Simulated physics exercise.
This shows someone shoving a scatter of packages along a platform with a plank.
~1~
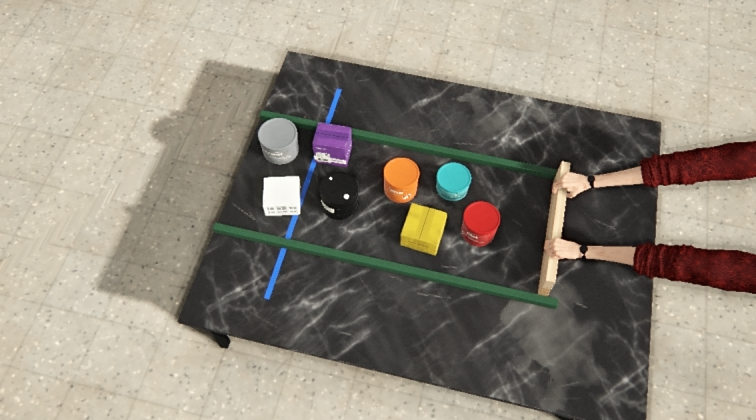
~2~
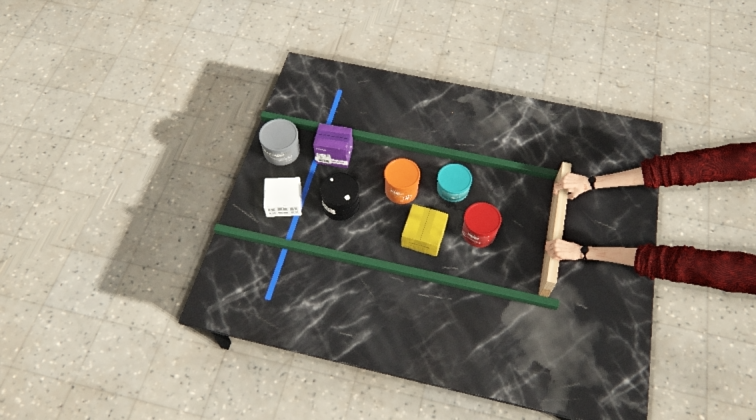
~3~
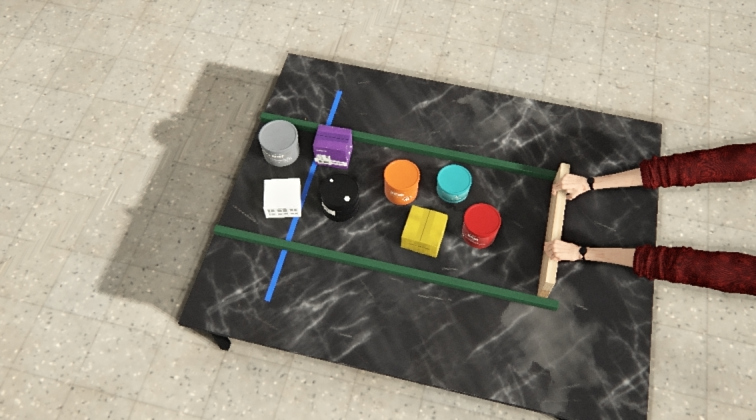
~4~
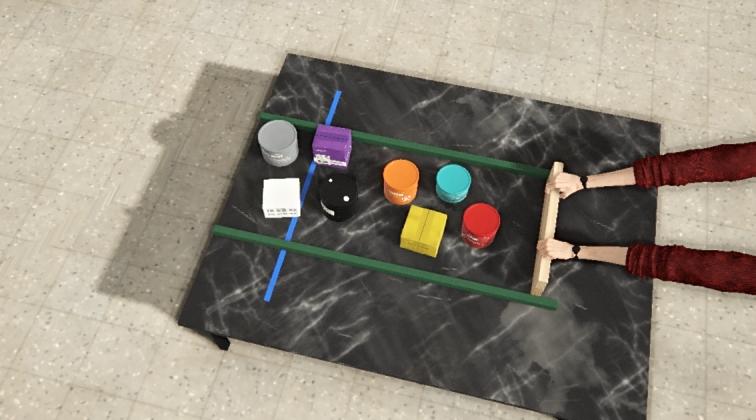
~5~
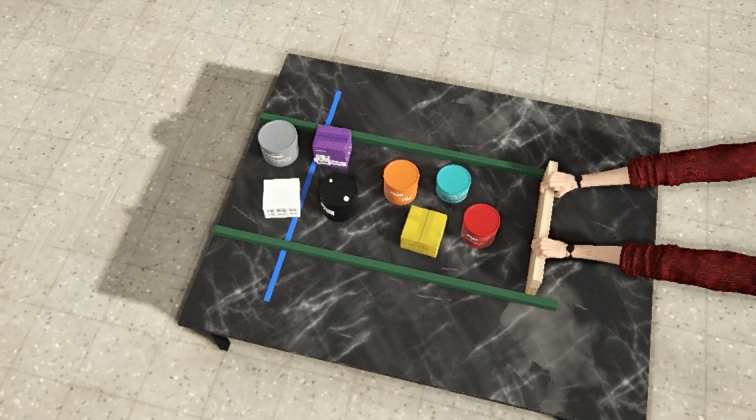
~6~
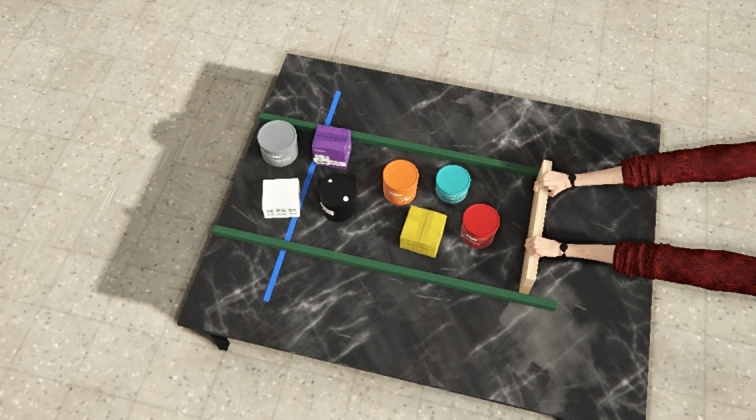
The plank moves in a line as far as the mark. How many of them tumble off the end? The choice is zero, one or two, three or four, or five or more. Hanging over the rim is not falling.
In the end the number that fall off is one or two.
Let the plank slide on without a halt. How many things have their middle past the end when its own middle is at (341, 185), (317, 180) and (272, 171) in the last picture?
Place by place, 0, 2 and 5.
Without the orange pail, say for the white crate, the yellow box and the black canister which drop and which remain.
The white crate is lost, the yellow box holds on, the black canister is kept.
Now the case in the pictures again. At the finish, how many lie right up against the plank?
In contact: 3.
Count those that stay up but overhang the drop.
That would be 0.
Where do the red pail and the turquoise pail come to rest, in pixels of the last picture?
The red pail stops around (286, 182); the turquoise pail around (301, 147).
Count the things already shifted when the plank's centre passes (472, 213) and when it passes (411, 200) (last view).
At the one place 2, at the other 4.
Soon after, none off yet; grey pail at rest near (279, 144); white crate at rest near (282, 198); purple parcel at rest near (332, 147).
After that, none off yet; grey pail at rest near (279, 144); white crate at rest near (282, 198); purple parcel moving near (330, 145).
In the end, the number that fall off is one or two; gone, white crate and grey pail.
